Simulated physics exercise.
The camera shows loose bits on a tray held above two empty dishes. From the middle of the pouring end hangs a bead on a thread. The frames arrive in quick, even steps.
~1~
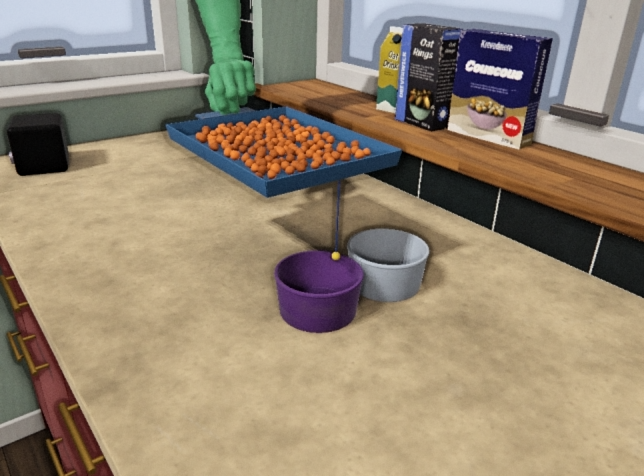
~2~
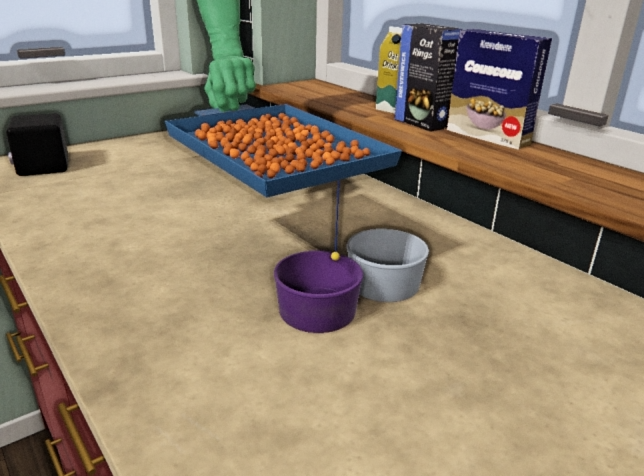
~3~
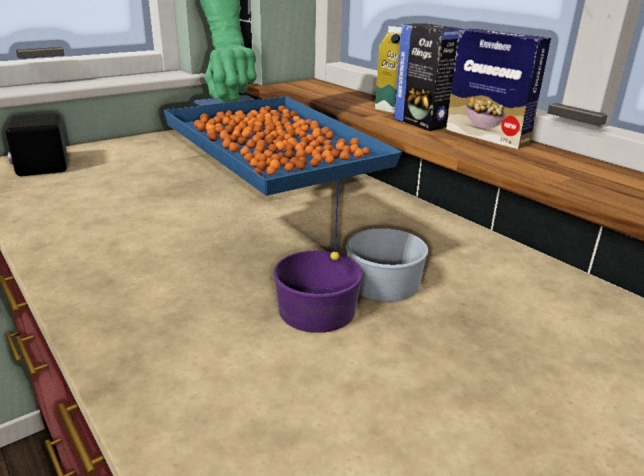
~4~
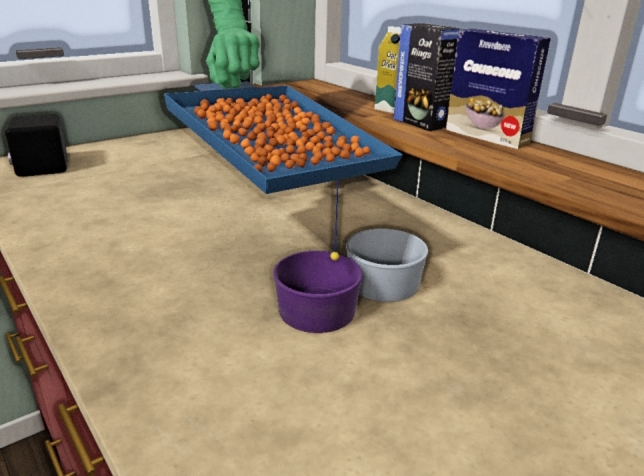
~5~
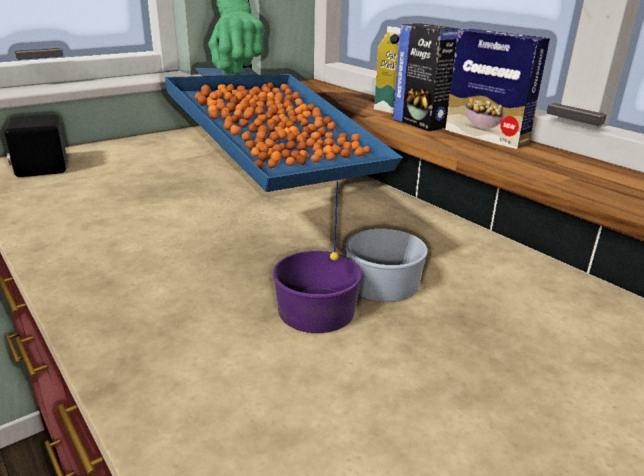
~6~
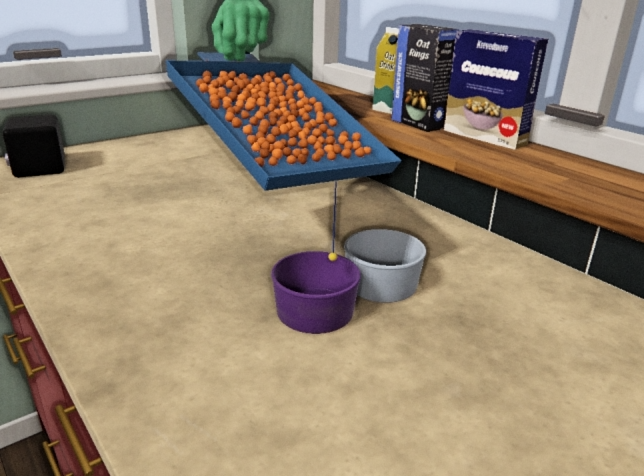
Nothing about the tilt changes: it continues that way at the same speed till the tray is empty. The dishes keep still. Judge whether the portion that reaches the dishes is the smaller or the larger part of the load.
The greater share ends up outside the dishes.
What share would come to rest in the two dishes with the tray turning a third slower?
Roughly 40 percent.
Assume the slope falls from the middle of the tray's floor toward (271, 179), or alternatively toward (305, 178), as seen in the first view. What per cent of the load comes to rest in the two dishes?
First case about 20 percent; second case about 10 percent.
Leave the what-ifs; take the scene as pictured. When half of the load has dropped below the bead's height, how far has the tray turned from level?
Roughly 120 degrees of turn.
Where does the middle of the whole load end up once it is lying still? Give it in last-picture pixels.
About (414, 313).
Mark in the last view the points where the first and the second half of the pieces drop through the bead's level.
Points: About (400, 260), then about (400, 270).
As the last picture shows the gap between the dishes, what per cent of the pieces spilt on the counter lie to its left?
That would be roughly 10 per cent.
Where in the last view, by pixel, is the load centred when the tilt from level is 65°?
Near the pixel (348, 135).
Soon, tray tipped steeply; all on the tray.
A while on, tray tipped past a quarter turn; nearly all on the tray; a stray few in the right dish; a small part outside both; a stray few in the air.
Towards the end, tray tipped past a quarter turn; about a quarter in the right dish; most outside both.
Finally, tray tipped past a quarter turn; none in the left dish; about a quarter in the right dish; most outside both.
